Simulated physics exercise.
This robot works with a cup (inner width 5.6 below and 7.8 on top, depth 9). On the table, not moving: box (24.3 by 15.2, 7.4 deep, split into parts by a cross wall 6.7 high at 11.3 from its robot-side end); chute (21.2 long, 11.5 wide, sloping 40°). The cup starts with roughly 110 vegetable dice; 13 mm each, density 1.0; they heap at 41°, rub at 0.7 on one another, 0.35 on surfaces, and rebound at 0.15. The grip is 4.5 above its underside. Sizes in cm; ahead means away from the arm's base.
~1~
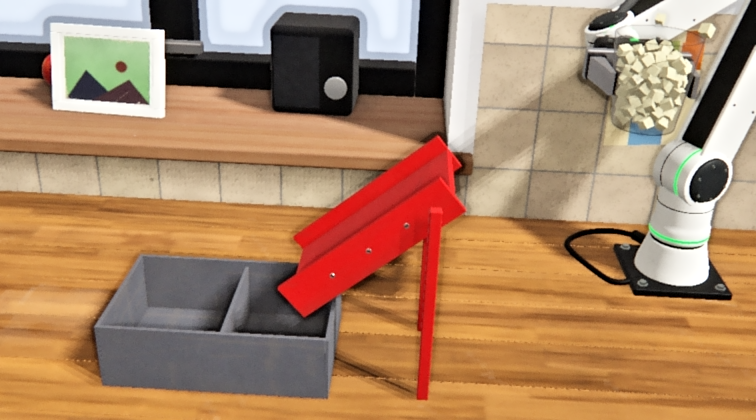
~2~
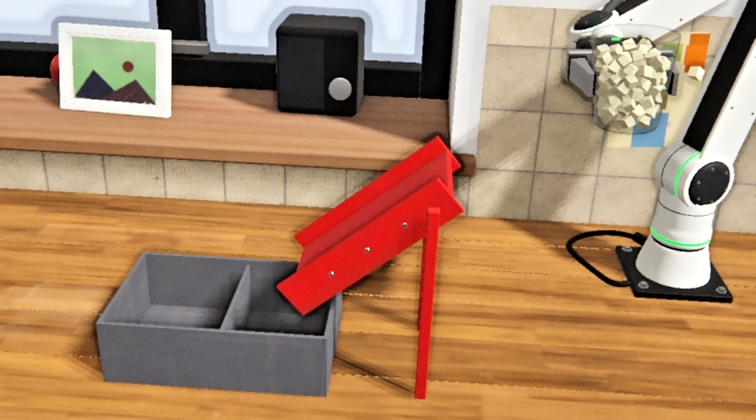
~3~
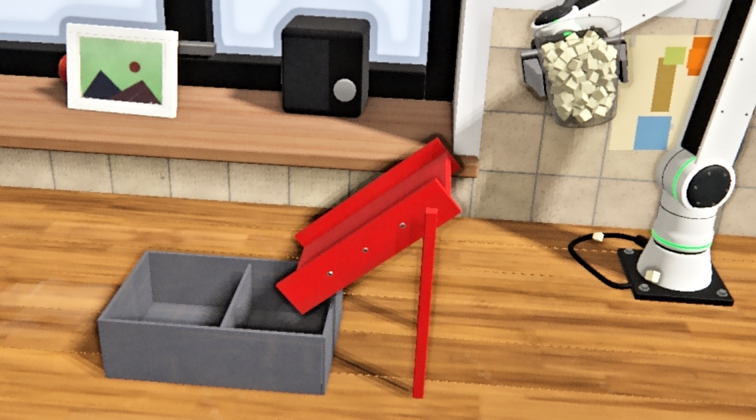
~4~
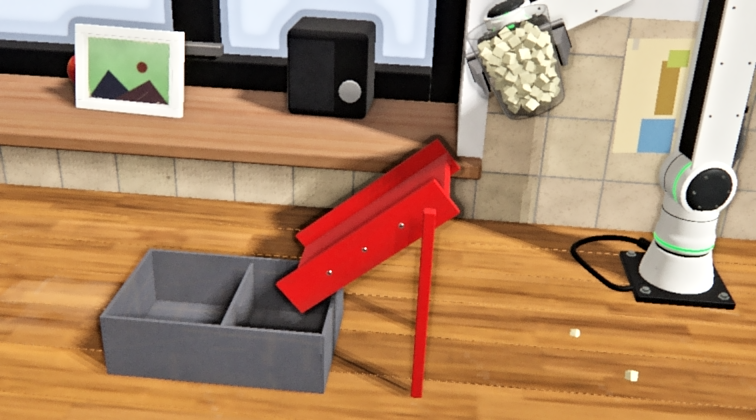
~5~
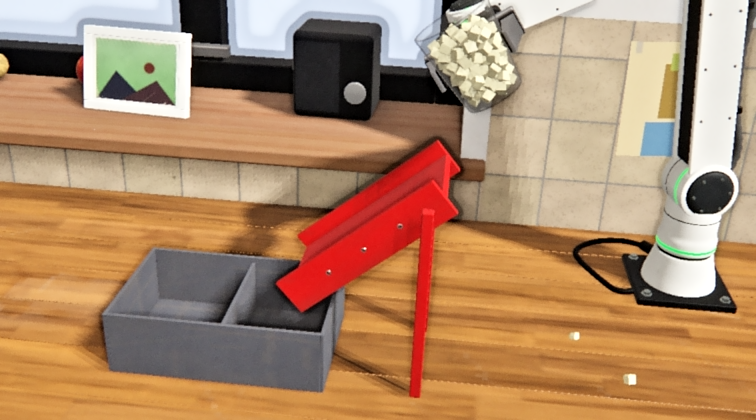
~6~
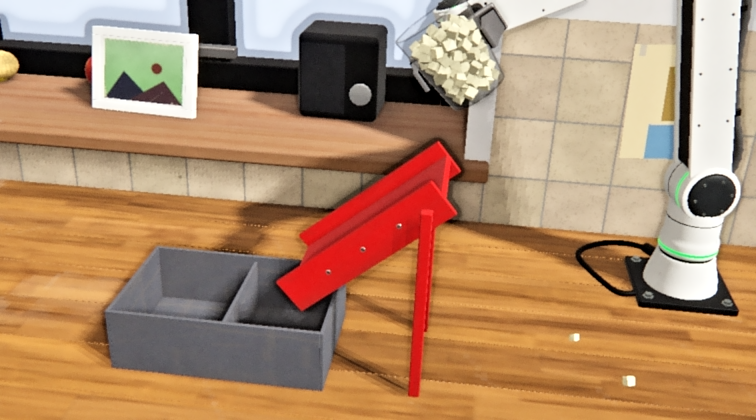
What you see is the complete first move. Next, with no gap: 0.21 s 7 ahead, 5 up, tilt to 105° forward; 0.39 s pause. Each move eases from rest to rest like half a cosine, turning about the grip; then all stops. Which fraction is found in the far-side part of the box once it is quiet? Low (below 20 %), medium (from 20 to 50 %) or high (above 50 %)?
Share in the far-side part of the box: Medium (from 20 to 50 %).
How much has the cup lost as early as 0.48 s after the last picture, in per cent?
Some 95 per cent.
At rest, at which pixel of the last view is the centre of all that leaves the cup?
Near (248, 336).
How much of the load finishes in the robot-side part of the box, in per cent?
Some 60 per cent.
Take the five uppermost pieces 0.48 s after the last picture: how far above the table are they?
Some 38 cm.
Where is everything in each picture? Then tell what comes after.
The first picture shows cup middle at (651, 83), level; upper third of the load around (654, 61), from x 625 to 705, top at y 20; 112 in the cup.
The second picture shows cup middle at (631, 81), tilted 4° forward; upper third of the load around (632, 61), from x 600 to 695, top at y 45; 110 in the cup, 2 on the chute or in flight.
The third picture shows cup middle at (581, 75), tilted 13° forward; upper third of the load around (586, 55), from x 550 to 655, top at y 35; 110 in the cup, 2 on the chute or in flight.
The fourth picture shows cup middle at (522, 66), tilted 25° forward; upper third of the load around (523, 46), from x 485 to 630, top at y 25; 110 in the cup, 2 on the table or floor.
The fifth picture shows cup middle at (474, 59), tilted 34° forward; upper third of the load around (474, 39), from x 435 to 630, top at y 20; 110 in the cup, 2 on the table or floor.
The sixth picture shows cup middle at (455, 57), tilted 38° forward; upper third of the load around (455, 39), from x 415 to 630, top at y 20; 110 in the cup, 2 on the table or floor.
Then, 0.24 s later, tilted 105° forward, highest piece 45 above the table; 106 in the cup, 2 on the table or floor, 4 on the chute or in flight.
Then, 0.48 s later, tilted 105° forward, highest piece 38 above the table; 33 in the far-side part, 22 in the robot-side part, 6 in the cup, 2 on the table or floor, 49 on the chute or in flight.
Then, 0.80 s later, tilted 105° forward, highest piece 8 above the table; 68 in the robot-side part, 42 in the far-side part, 2 on the table or floor.
Then, 1.85 s later, tilted 105° forward, highest piece 8 above the table; 68 in the robot-side part, 42 in the far-side part, 2 on the table or floor.
At rest, 68 in the robot-side part, 42 in the far-side part, 2 on the table or floor. That is 38 % in the far-side part of the box.
